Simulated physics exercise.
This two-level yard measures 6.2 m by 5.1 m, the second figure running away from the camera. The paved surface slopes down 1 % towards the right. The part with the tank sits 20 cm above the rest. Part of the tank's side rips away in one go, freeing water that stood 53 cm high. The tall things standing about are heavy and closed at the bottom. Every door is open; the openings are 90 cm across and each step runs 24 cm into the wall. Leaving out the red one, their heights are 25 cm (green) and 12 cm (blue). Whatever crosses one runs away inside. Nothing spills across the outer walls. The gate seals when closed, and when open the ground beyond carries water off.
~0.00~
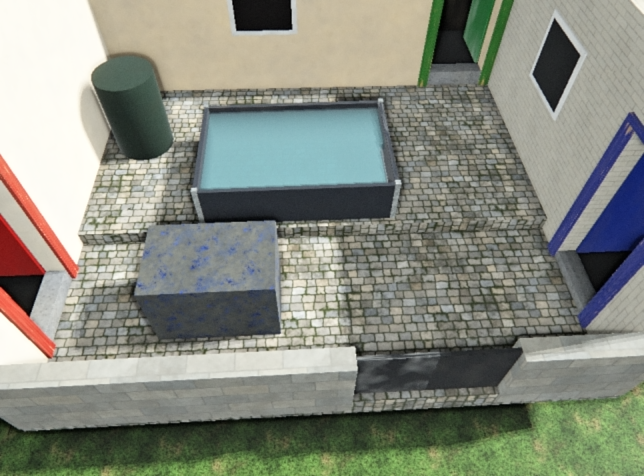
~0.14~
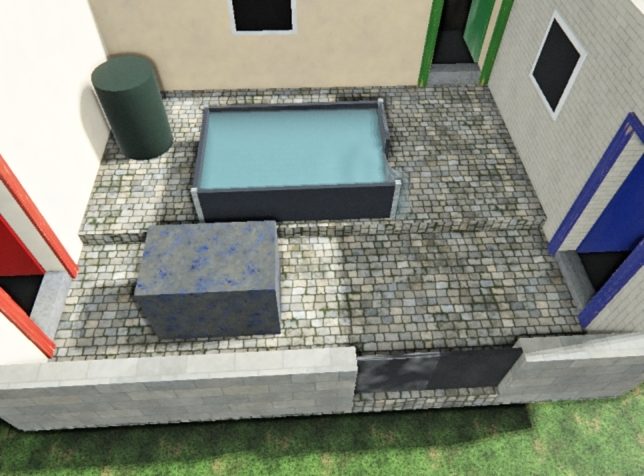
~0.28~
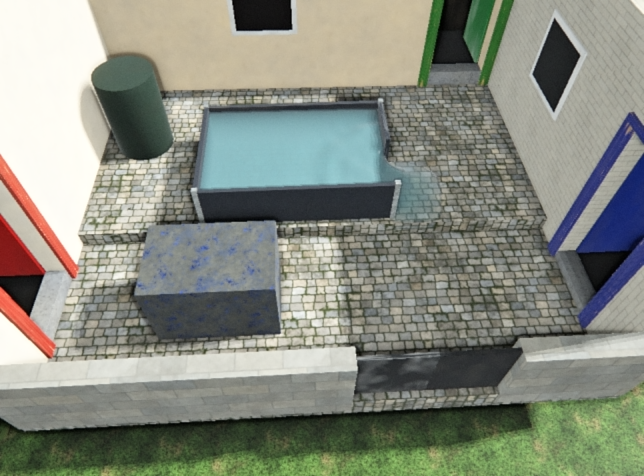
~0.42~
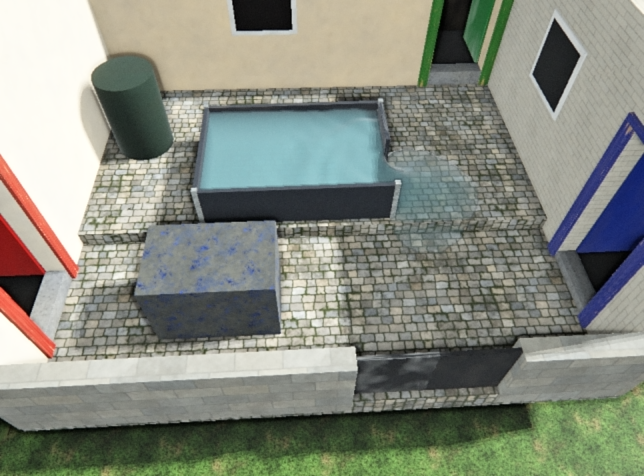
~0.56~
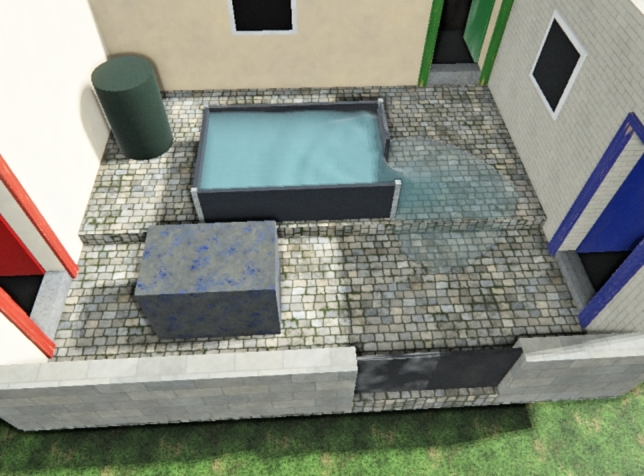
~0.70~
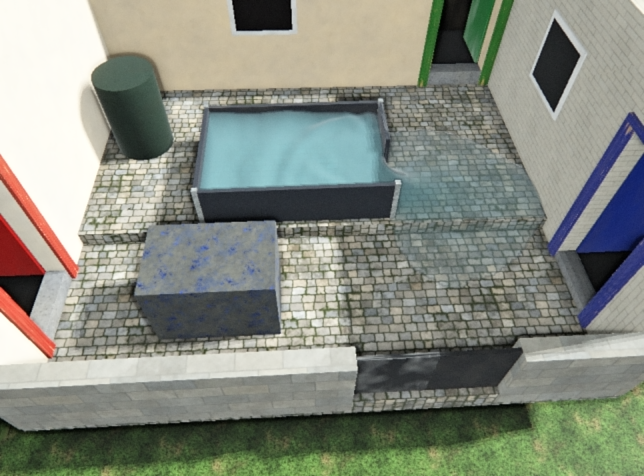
We see a paved, two-level yard with a dark-sided tank of still water, a green cylinder and a speckled block. The tank's right side opens, and water pours out, spreading rightward and forward over the paving onto the lower level.
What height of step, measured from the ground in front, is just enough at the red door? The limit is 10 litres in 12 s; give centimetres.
It would have to be roughly 6.5 cm high.
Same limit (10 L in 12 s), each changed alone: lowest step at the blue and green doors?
Roughly 17 cm at blue and 17 cm at green.
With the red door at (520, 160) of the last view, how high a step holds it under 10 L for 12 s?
About 20 cm.
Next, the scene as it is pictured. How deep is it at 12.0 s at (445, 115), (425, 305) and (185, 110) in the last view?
About 4, 5 and 6 cm.
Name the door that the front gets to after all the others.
Last comes the red one.
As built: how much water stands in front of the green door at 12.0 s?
About 6.5 cm.
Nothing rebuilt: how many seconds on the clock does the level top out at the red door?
Near 11.0 s.
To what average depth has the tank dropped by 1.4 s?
About 41 cm.
After 1.4 s water covers 20 % of the floor, deepest (33 cm) near (392, 196); it has not reached the red door.
After 3.0 s water covers 35 % of the floor, deepest (32 cm) near (591, 352); it has not reached the red door.
After 12.0 s water covers 95 % of the floor, deepest (14 cm) near (597, 367); 9 cm at the red door, 0 litres in over its 20 cm step.
At the red door as built, the water arrived by 5.5 s and peaked near 10 cm at 11.2 s.
With a step of 6 cm, 14 litres would have come in within the 12 s; with 8 cm, 3 litres. So under 10 litres takes about 6.5 cm.
